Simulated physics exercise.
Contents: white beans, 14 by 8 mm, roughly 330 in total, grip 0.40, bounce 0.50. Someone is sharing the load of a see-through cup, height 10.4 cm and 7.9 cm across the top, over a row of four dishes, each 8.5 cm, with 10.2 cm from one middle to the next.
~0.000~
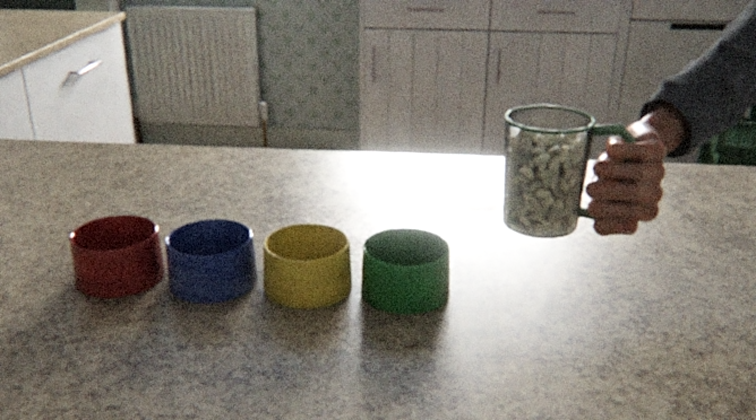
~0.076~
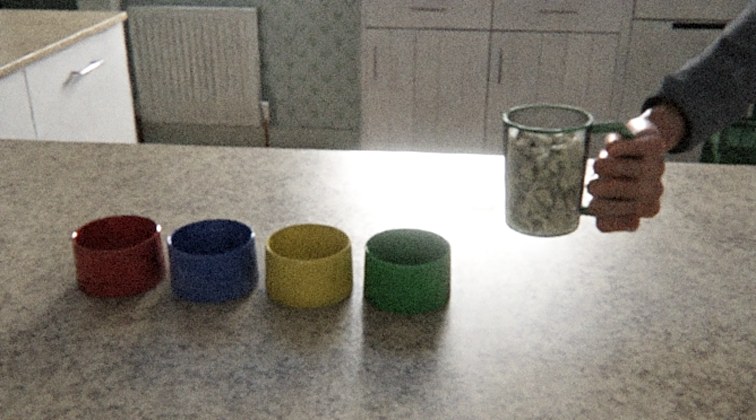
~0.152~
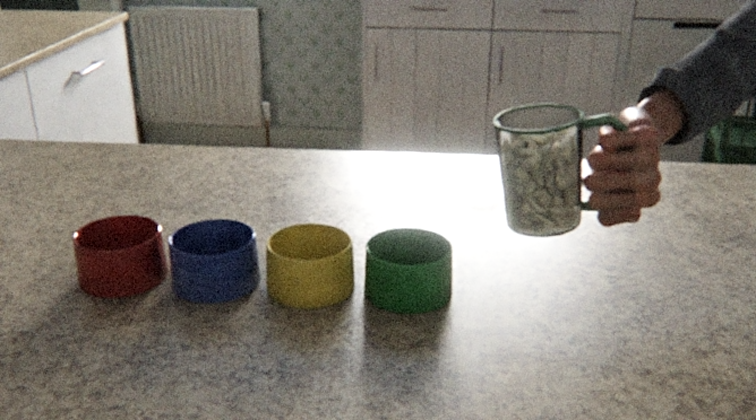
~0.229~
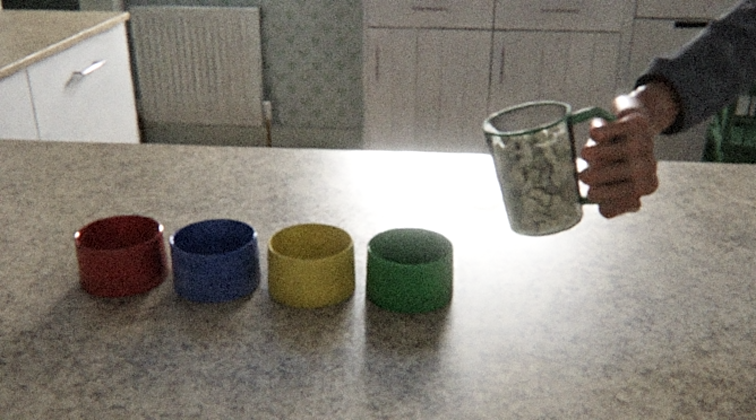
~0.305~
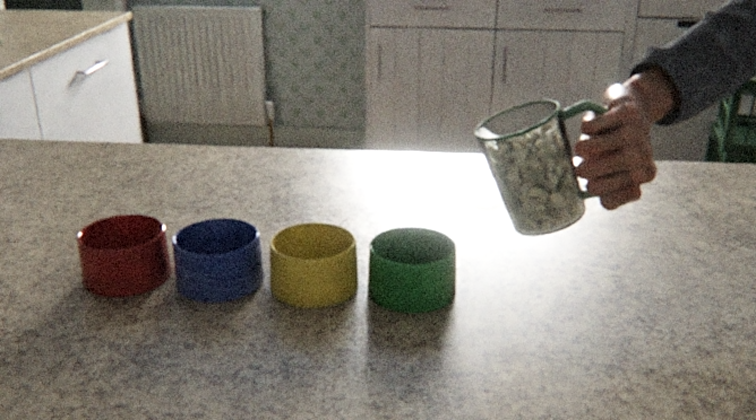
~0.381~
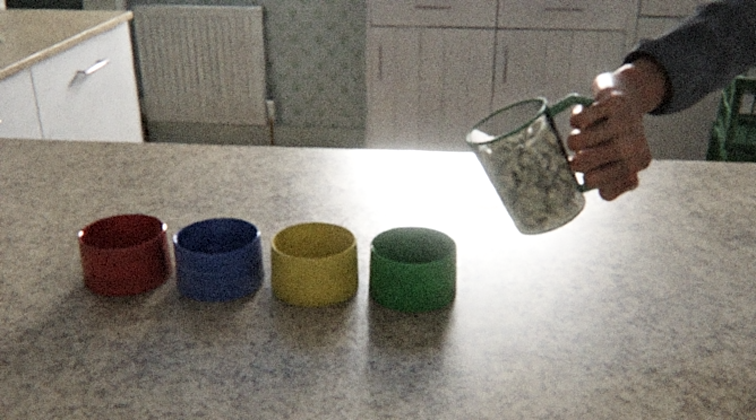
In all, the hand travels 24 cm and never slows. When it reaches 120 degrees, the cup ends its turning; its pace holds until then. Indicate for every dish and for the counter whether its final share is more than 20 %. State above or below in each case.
Red dish: I'd say it gets a fifth at most; blue dish: I'd say it gets a fifth at most; green dish: I'd say it gets more than a fifth; yellow dish: I'd say it gets a fifth at most; counter: I'd say it gets more than a fifth.
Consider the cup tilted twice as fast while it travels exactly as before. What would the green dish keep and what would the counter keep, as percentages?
Then green would get 90 and the counter 10.
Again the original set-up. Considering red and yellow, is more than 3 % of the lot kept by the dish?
Red: False; yellow: True.
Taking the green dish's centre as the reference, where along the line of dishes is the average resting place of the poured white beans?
Near 3 cm, shifted toward decreasing x.
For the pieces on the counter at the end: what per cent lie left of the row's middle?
The answer is some 0 per cent.
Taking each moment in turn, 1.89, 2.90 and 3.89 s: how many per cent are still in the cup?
About 0, 0, 0 per cent.
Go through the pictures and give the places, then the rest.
The first frame shows cup at (545, 172), tilt 0 degrees, lip at (506, 118), moved 0.0 cm; middle of the pieces at (541, 176); green dish at (406, 247); yellow dish at (307, 242); blue dish at (209, 237); red dish at (114, 233).
The second frame shows cup at (545, 171), tilt 2 degrees, lip at (504, 119), moved 0.2 cm; middle of the pieces at (541, 175).
The third frame shows cup at (541, 171), tilt 8 degrees, lip at (494, 123), moved 0.6 cm; middle of the pieces at (538, 175).
The fourth frame shows cup at (536, 170), tilt 15 degrees, lip at (484, 128), moved 1.1 cm; middle of the pieces at (535, 175).
The fifth frame shows cup at (534, 170), tilt 21 degrees, lip at (476, 133), moved 1.7 cm; middle of the pieces at (532, 174).
The sixth frame shows cup at (529, 169), tilt 28 degrees, lip at (467, 139), moved 2.2 cm; middle of the pieces at (528, 173); green dish at (413, 245); yellow dish at (314, 240); blue dish at (217, 236); red dish at (122, 232). Its pace works out near 85 degrees a second; the hand travels 7 cm a second.
After 1.89 s, tilt 120 degrees; cup holds 0 %, green 60 %, yellow 5 %.
After 2.90 s, tilt 120 degrees; cup holds 0 %, green 60 %, yellow 5 %.
After 3.89 s, tilt 120 degrees; cup holds 0 %, green 60 %, yellow 5 %.
By 4.2 s all is still; red 0 %, blue 0 %, green 60 %, yellow 5 %, counter 35 %.
